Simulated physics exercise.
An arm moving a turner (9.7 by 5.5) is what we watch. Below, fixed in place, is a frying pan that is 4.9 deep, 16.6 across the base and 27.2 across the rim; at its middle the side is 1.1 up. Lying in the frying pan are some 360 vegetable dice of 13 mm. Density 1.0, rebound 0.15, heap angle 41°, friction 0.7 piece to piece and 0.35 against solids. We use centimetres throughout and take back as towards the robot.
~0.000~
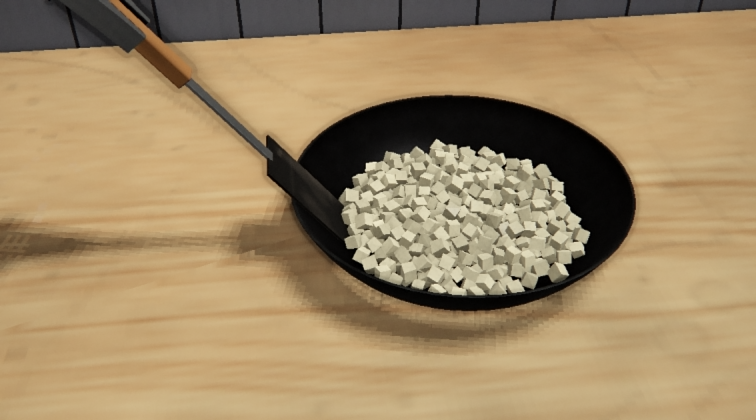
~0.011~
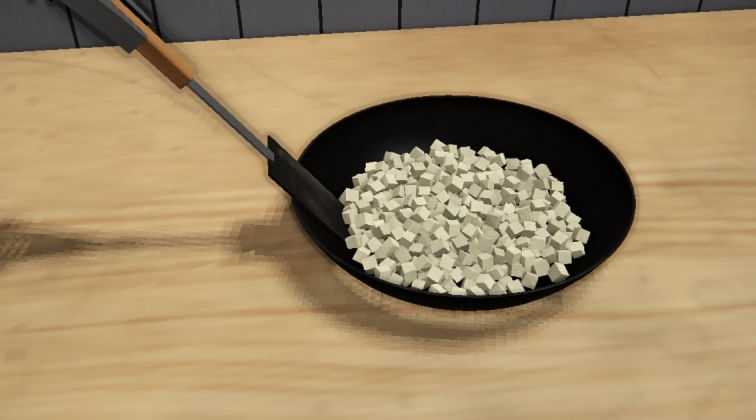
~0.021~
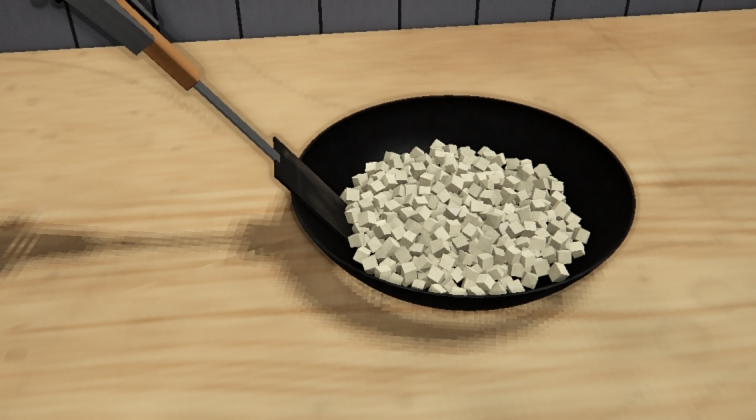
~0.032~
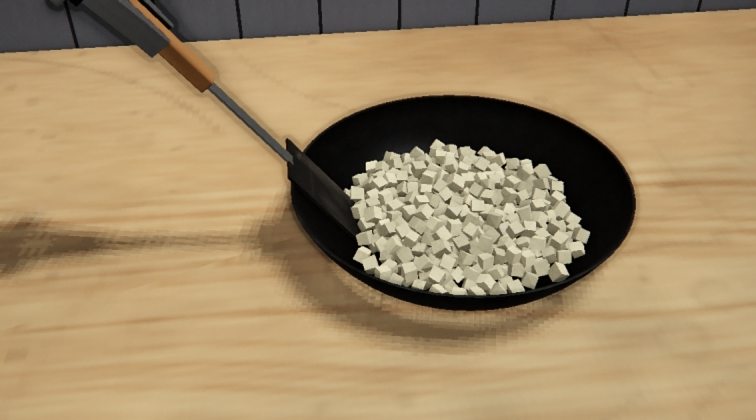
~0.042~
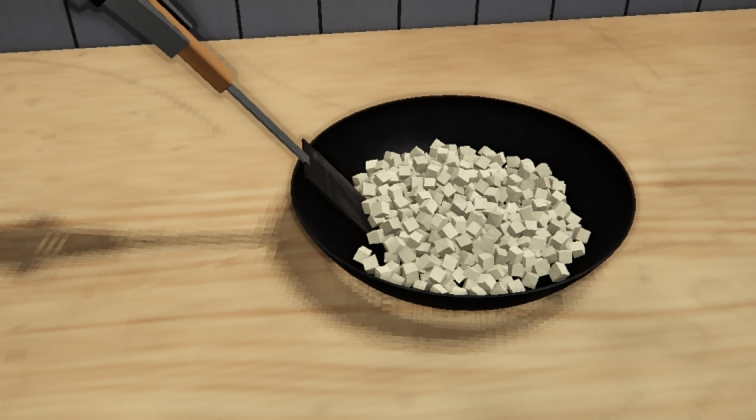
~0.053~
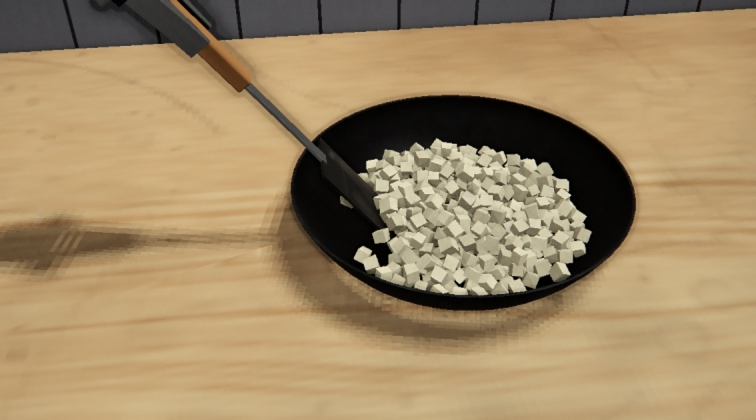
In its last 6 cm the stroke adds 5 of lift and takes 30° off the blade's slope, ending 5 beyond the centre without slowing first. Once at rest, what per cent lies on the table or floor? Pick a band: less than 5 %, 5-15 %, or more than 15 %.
It falls in the band 5-15 %.
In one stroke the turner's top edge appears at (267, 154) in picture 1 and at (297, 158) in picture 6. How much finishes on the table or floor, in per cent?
Off the vessel, on the table or floor: Some 0 percent.
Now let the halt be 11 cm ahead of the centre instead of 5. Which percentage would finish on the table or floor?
Close to 25 per cent would end on the table or floor.
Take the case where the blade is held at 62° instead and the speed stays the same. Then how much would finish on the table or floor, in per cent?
Roughly 5 per cent.
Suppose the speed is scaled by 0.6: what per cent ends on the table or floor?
Around 0 percent would finish on the table or floor.
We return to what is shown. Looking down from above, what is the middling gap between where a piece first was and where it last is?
Somewhere about 3 centimetres, I'd say.
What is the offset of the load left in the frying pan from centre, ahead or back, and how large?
Some 4.0 cm ahead of the centre.
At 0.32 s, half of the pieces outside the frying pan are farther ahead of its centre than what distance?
About 24 cm.
After 0.08 s, sloping 53°, highest piece 6 above the table; 361 in the frying pan.
After 0.10 s, sloping 43°, highest piece 7 above the table; 361 in the frying pan.
After 0.32 s, sloping 23°, highest piece 8 above the table; 325 in the frying pan, 25 on the table or floor, 11 on the blade or in flight.
After 1.37 s, sloping 23°, highest piece 5 above the table; 325 in the frying pan, 36 on the table or floor.
In the end, 325 in the frying pan, 36 on the table or floor. That is 10 % on the table or floor.
